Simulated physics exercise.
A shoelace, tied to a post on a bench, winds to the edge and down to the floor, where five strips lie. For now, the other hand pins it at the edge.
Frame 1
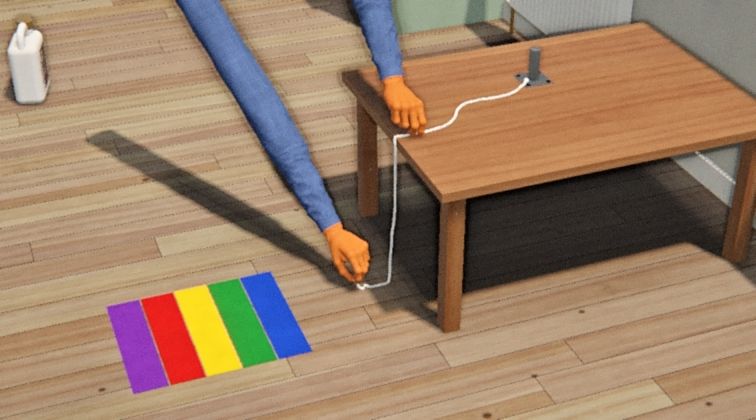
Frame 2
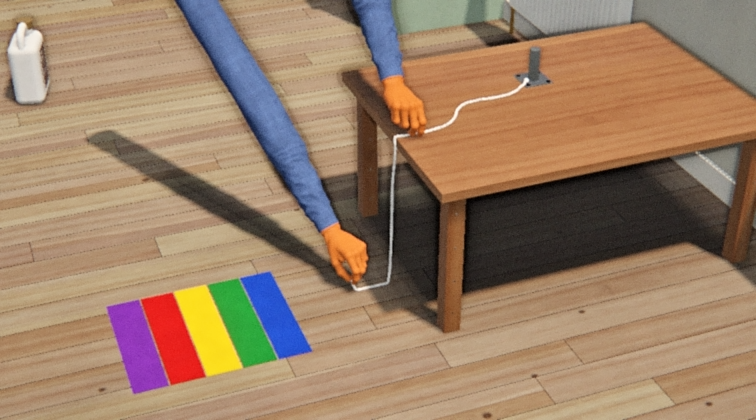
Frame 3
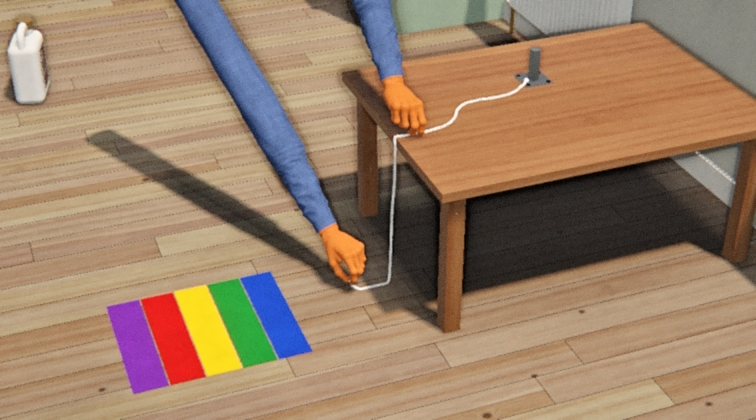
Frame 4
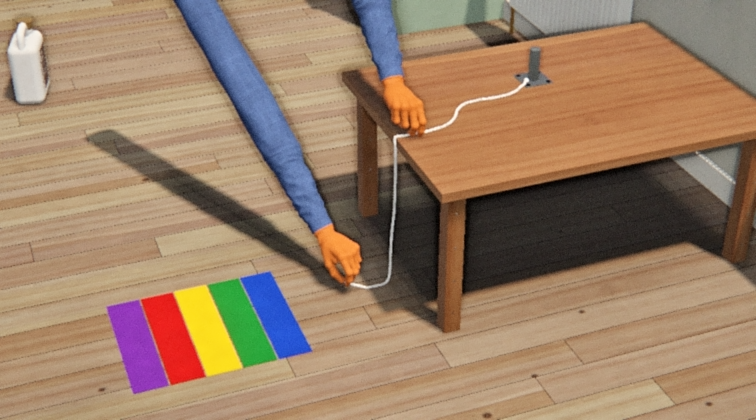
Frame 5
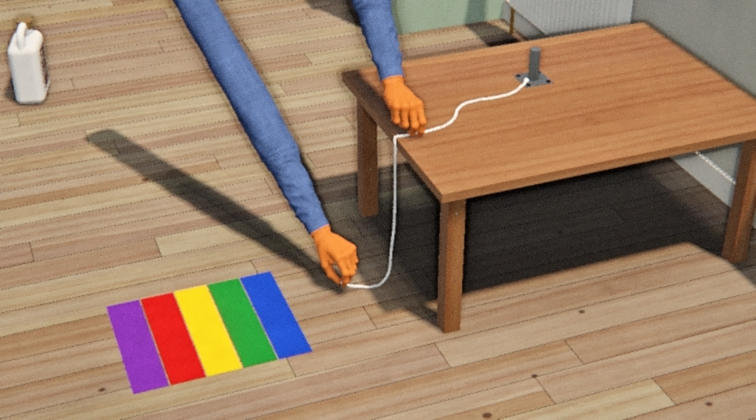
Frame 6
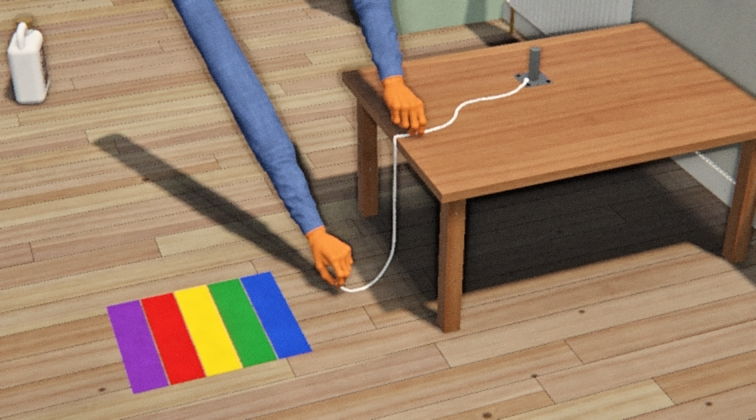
The clip shows a white cord tied to a post on a wooden table and held at the edge by one orange hand, while another hand slowly draws its lower end slightly left along the floor, near five coloured strips.
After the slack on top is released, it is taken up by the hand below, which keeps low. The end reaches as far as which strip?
As far as the green strip.
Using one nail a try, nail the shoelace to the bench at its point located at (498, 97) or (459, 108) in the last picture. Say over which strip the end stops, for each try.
Green; green.
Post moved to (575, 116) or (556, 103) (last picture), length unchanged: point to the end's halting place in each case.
About (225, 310) and (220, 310).
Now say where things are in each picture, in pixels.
In the first frame, end (354, 280); blue (288, 340); green (254, 348); yellow (218, 356); red (182, 364); purple (146, 373).
In the second frame, end (352, 281); shoelace through (516, 91) (462, 105) (434, 130) (394, 163) (392, 221) (390, 272).
In the third frame, end (350, 281).
In the fourth frame, end (345, 282); shoelace through (516, 91) (462, 105) (434, 130) (395, 163) (393, 220) (390, 272).
In the fifth frame, end (341, 283).
In the sixth frame, end (336, 284); shoelace through (516, 91) (462, 105) (434, 130) (395, 163) (394, 220) (383, 271).
Early on, end near (287, 295); over blue.
Midway, end near (254, 302); over green.
At the end of the slack, end near (235, 306); over green. The end stops over the green strip.
